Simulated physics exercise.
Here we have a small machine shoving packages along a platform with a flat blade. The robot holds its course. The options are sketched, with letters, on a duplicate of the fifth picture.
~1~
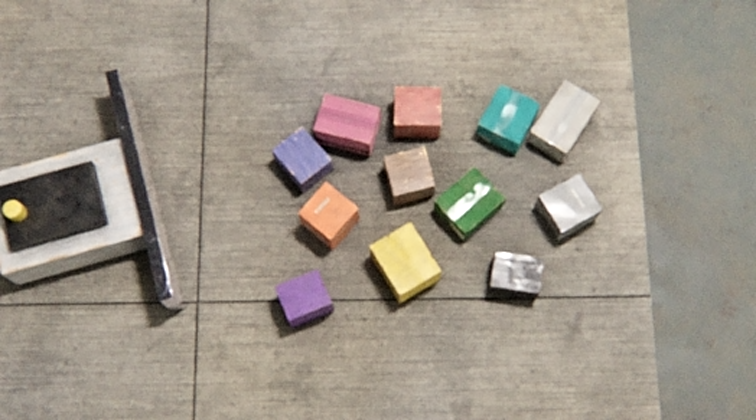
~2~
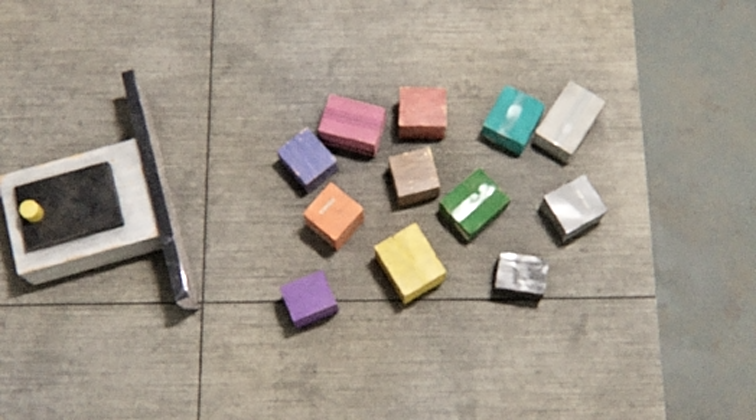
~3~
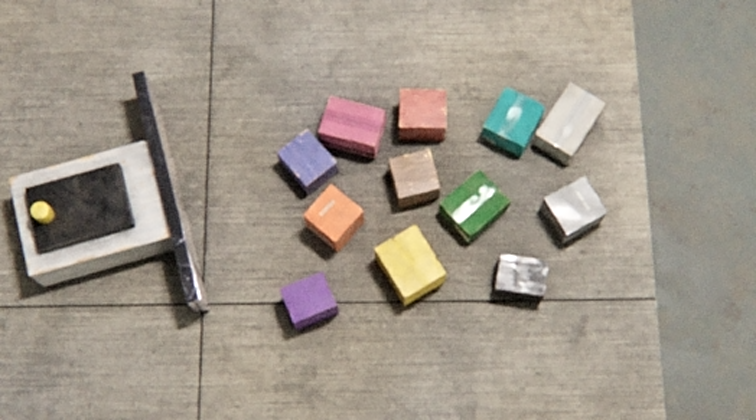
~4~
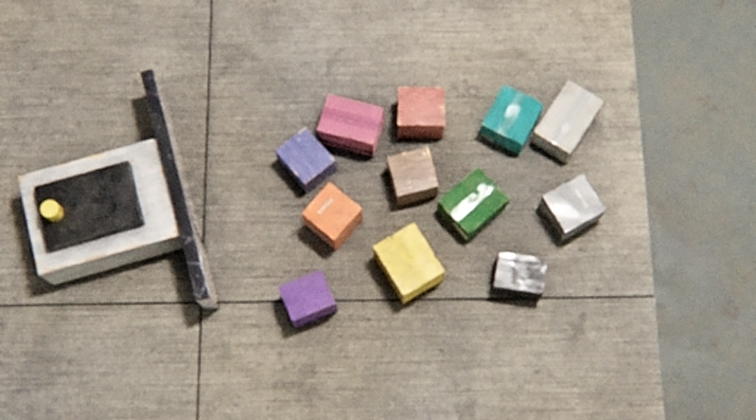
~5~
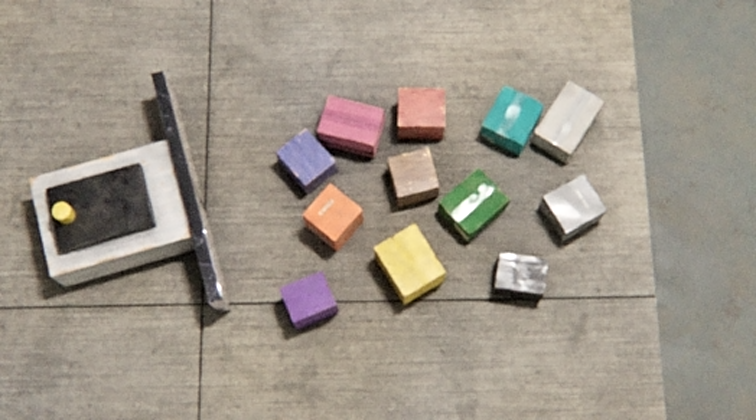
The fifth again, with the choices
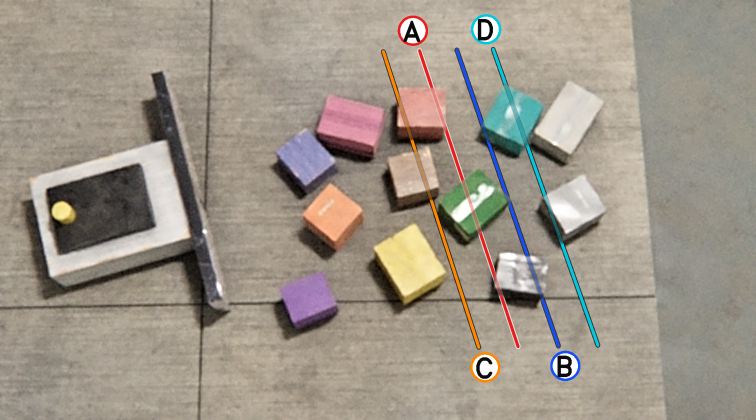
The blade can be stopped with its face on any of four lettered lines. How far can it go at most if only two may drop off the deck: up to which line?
No farther than D.
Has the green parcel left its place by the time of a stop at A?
Yes.
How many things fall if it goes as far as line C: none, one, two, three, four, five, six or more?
By then, none.
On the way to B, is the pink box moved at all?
By then, yes.
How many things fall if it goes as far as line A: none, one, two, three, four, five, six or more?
The count is none.
On the marked copy, A at (467, 193); B at (506, 192); C at (429, 193); D at (544, 191).
With D. Early on, robot (237, 202); purple crate (379, 300); pink box (359, 123).
Further on, robot (367, 200); grey box (578, 214); black crate (561, 291).
At the end, robot (469, 198); grey box over the edge; white parcel over the edge; two fallen.
As for the rest, A is within the limit but short; B is within the limit but short; C is within the limit but short.
